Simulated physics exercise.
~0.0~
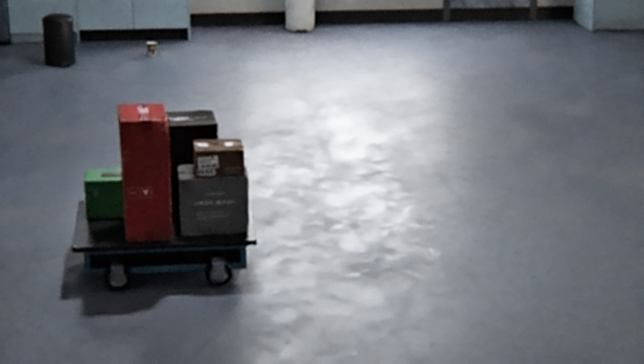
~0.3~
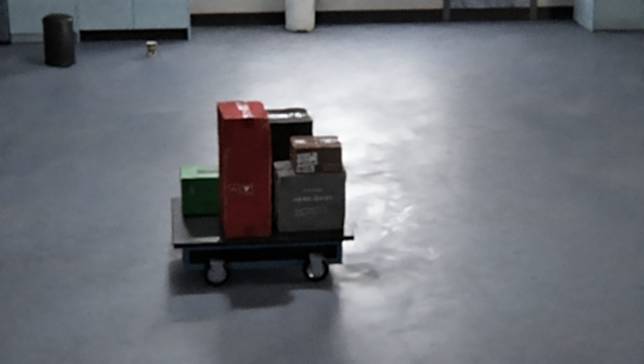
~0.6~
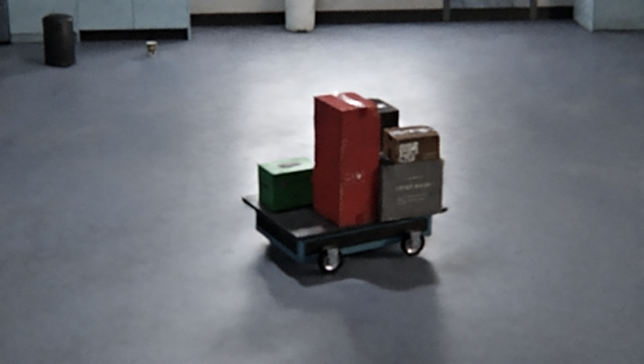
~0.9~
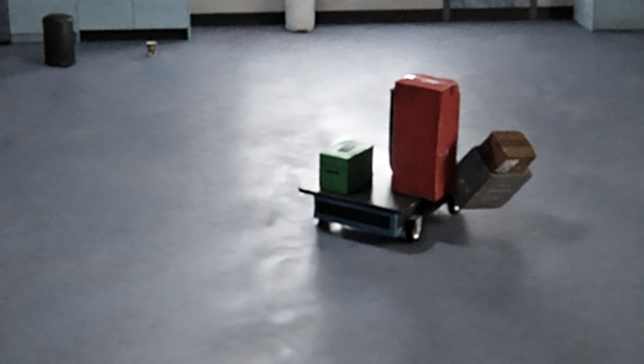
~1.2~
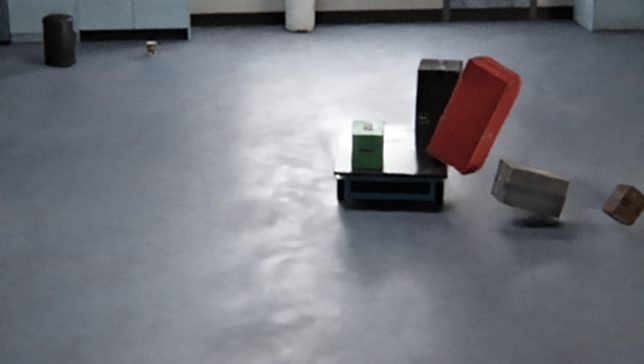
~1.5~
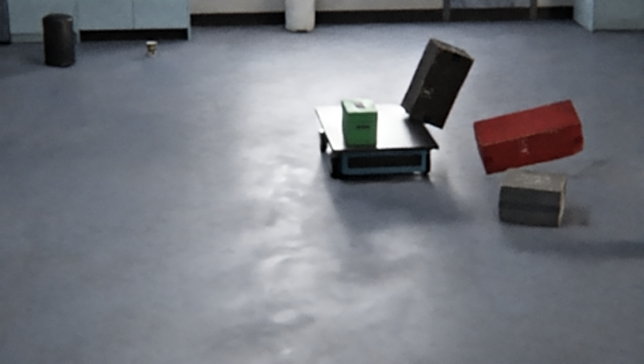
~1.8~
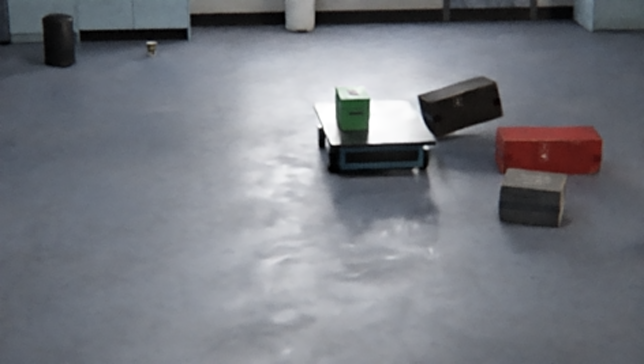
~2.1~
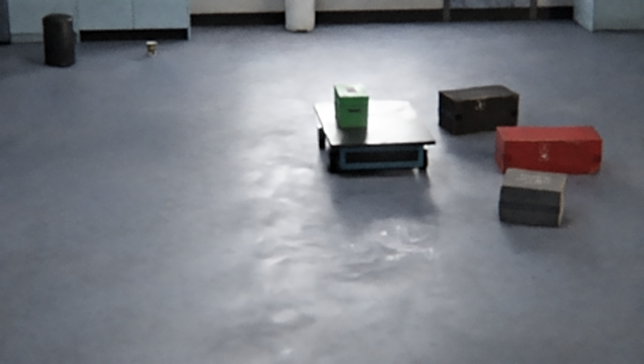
On a grey floor, a turning cart sheds four boxes, keeping only the green one.
